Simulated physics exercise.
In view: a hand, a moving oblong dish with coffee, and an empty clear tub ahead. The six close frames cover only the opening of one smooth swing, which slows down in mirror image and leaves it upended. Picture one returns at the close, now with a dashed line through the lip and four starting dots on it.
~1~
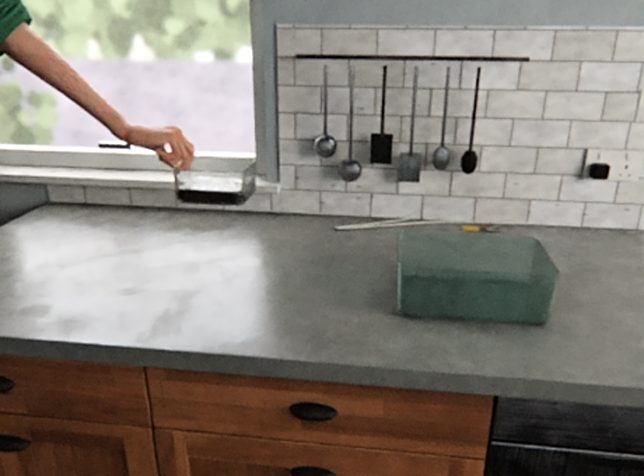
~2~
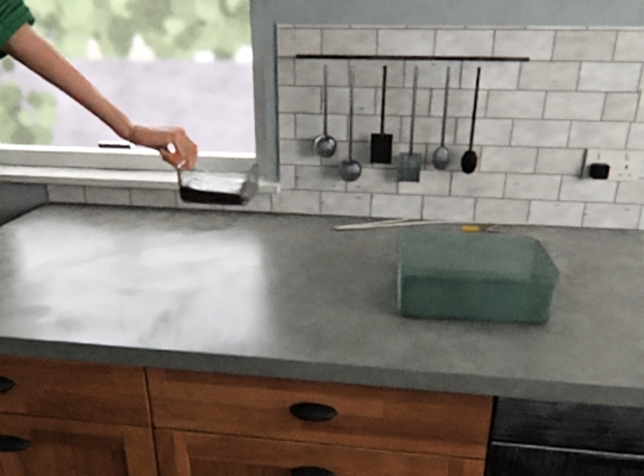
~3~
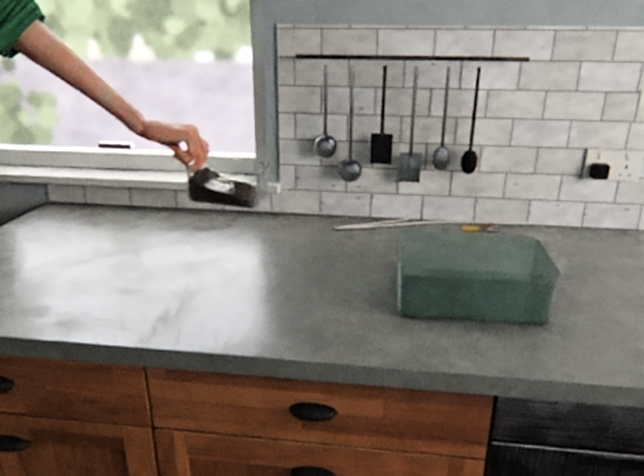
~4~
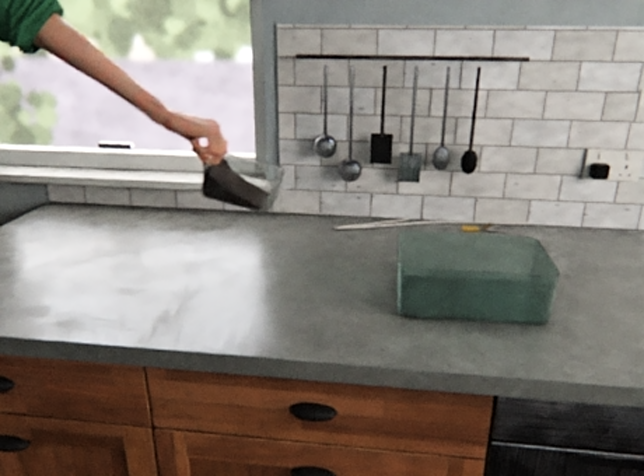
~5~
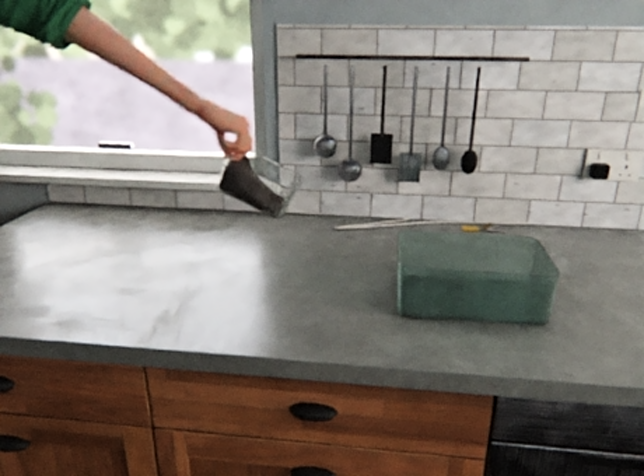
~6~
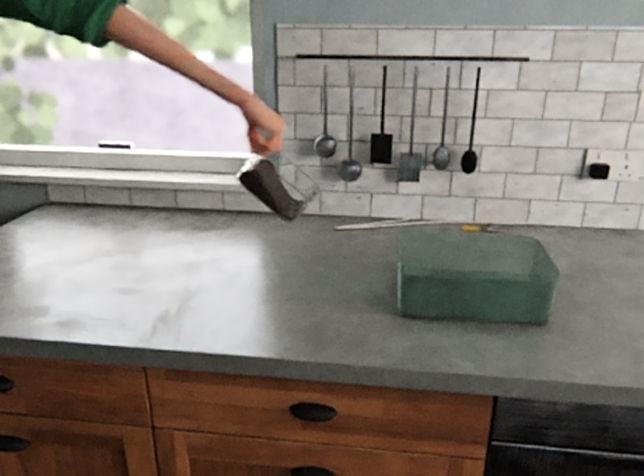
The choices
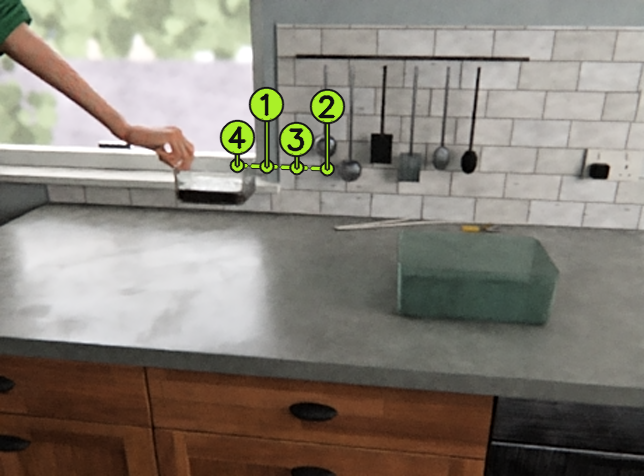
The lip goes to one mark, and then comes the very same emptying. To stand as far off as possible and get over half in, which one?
Take 1.
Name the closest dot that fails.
That would be 4.
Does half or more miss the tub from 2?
No, that is safe.
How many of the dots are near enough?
Three.
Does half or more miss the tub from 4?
Yes, that goes wrong.
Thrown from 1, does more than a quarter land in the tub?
Yes, it does.
On the marked copy, 1 at (266, 166); 2 at (327, 168); 3 at (296, 167); 4 at (237, 165).
With 1, about 67 % lands in the tub, 26 % falls short and 7 % goes beside or beyond.
With 2, about 91 % lands in the tub, 1 % falls short and 7 % goes beside or beyond.
With 3, about 76 % lands in the tub, 20 % falls short and 3 % goes beside or beyond.
With 4, about 35 % lands in the tub, 58 % falls short and 7 % goes beside or beyond.
